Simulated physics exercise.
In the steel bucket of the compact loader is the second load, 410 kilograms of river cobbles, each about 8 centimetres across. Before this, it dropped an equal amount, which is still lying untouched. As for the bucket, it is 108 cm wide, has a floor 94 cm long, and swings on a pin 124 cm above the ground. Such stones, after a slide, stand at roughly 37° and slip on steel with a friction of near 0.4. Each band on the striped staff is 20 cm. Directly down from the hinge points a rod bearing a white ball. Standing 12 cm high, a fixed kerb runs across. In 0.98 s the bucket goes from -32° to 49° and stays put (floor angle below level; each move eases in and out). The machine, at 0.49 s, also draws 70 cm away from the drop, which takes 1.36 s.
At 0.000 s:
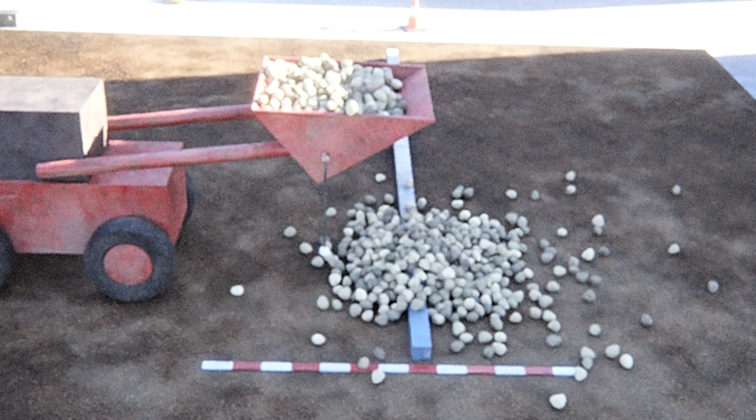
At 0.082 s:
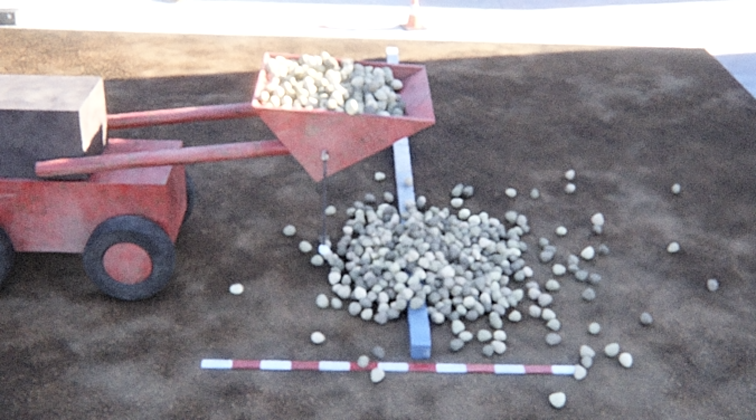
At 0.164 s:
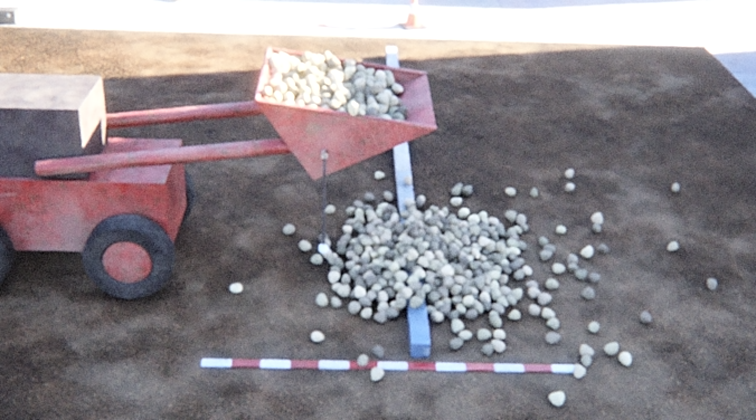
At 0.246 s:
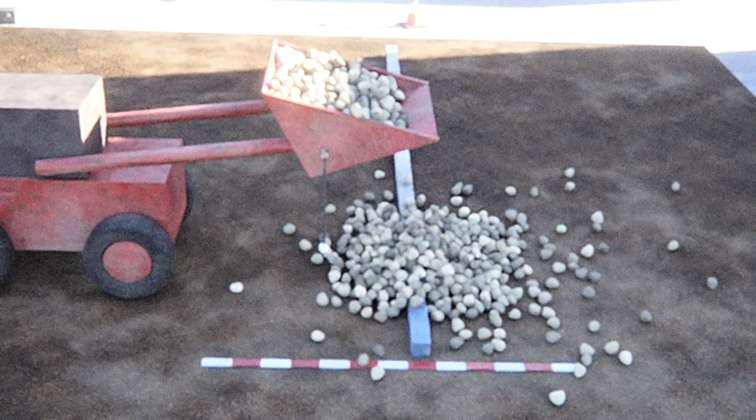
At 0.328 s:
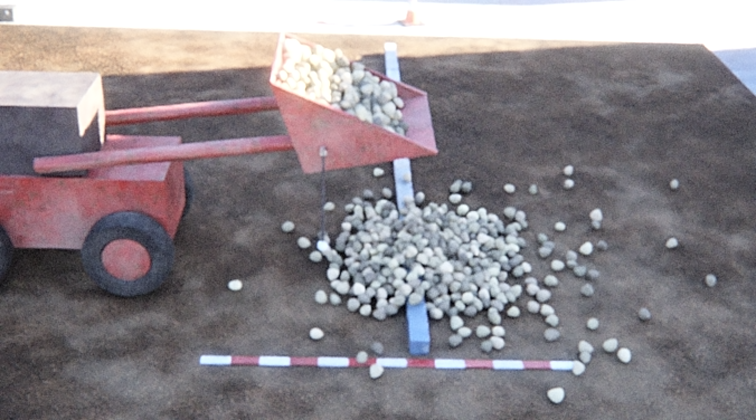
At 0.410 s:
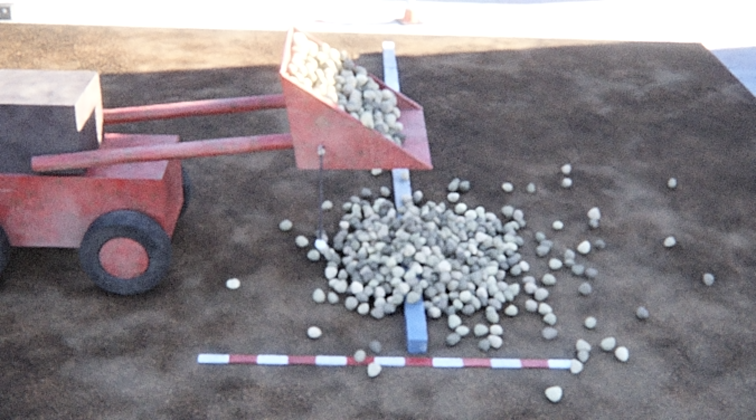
Above a pile of stones on dark ground, a loader's red, stone-filled bucket tilts forward.
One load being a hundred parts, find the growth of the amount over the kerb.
A growth of about 15 parts in a hundred.
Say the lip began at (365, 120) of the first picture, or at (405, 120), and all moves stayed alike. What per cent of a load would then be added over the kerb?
Near 0 per cent from the first place, 5 from the second.
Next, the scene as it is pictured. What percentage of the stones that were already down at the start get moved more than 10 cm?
About 15 %.
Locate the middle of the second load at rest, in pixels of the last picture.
Their centre rests close to (366, 247).
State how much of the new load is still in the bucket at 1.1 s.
It holds some 25 percent.
After 0.7 s the floor is at 37°; in per cent of one load, 96 in the bucket, 43 on this side of the kerb, 60 over the kerb; the foremost stones are at (629, 230).
After 1.1 s the floor is at 49°; in per cent of one load, 24 in the bucket, 111 on this side of the kerb, 65 over the kerb; the foremost stones are at (629, 230).
After 2.3 s the floor is at 49°; in per cent of one load, 0 in the bucket, 125 on this side of the kerb, 75 over the kerb; the foremost stones are at (629, 230).
After 4.9 s the floor is at 49°; in per cent of one load, 0 in the bucket, 125 on this side of the kerb, 75 over the kerb; the foremost stones are at (629, 230). Net gain over the kerb, 15.
